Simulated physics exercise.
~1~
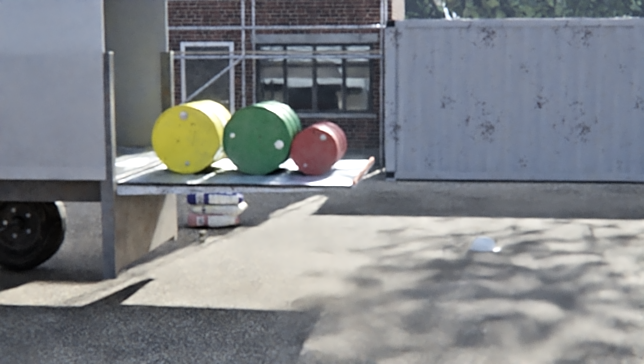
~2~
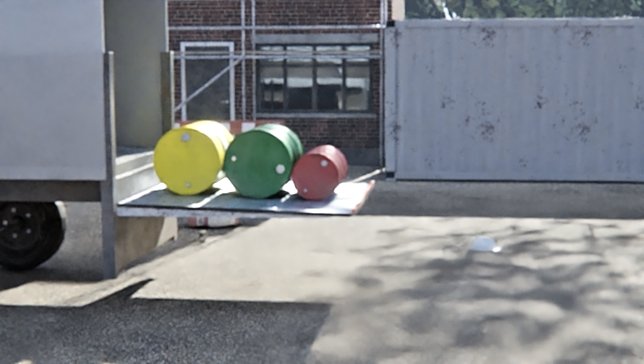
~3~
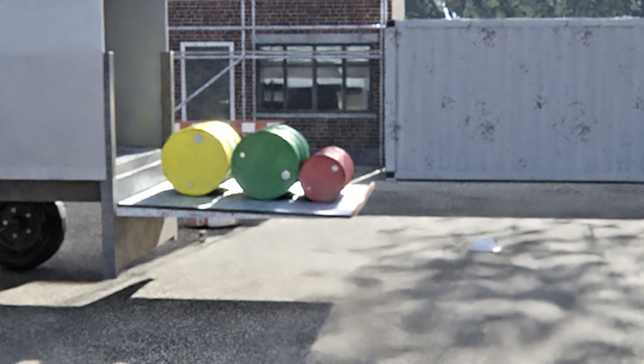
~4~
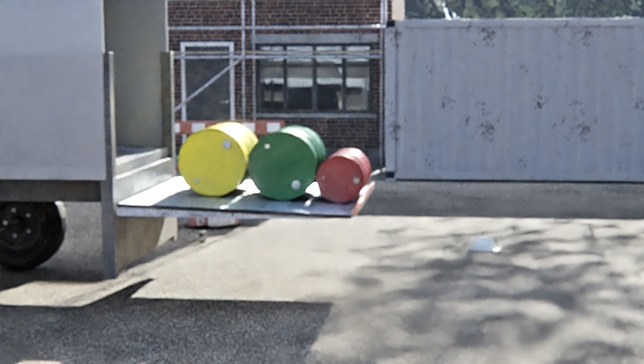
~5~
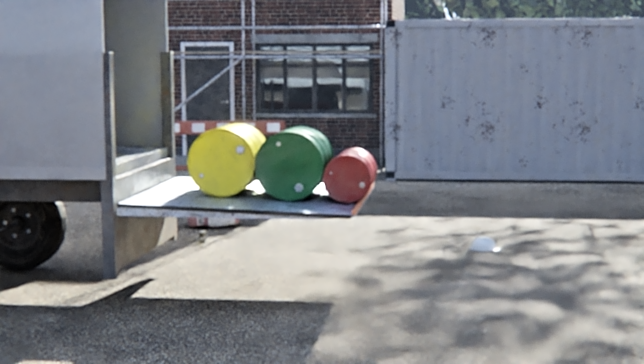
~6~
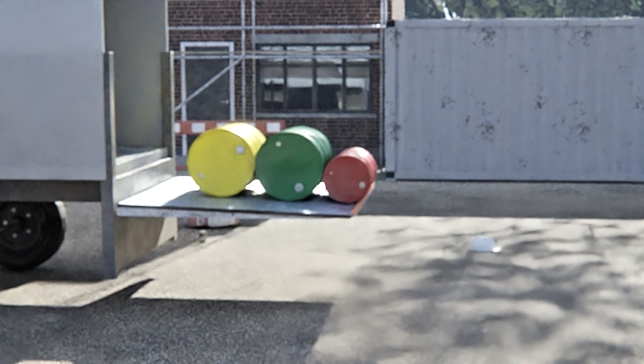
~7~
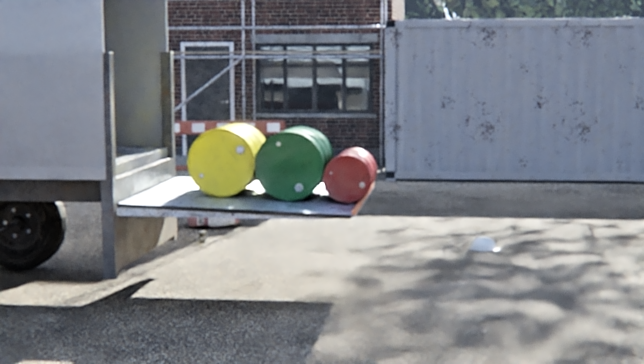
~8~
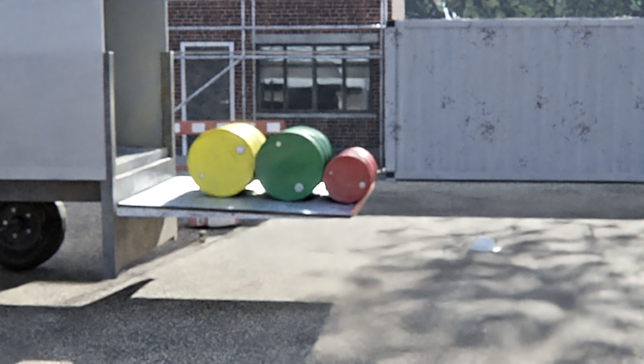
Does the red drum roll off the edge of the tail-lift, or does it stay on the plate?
The red drum stays on the plate, held back at the outer edge. The green and yellow drums stay on as well.
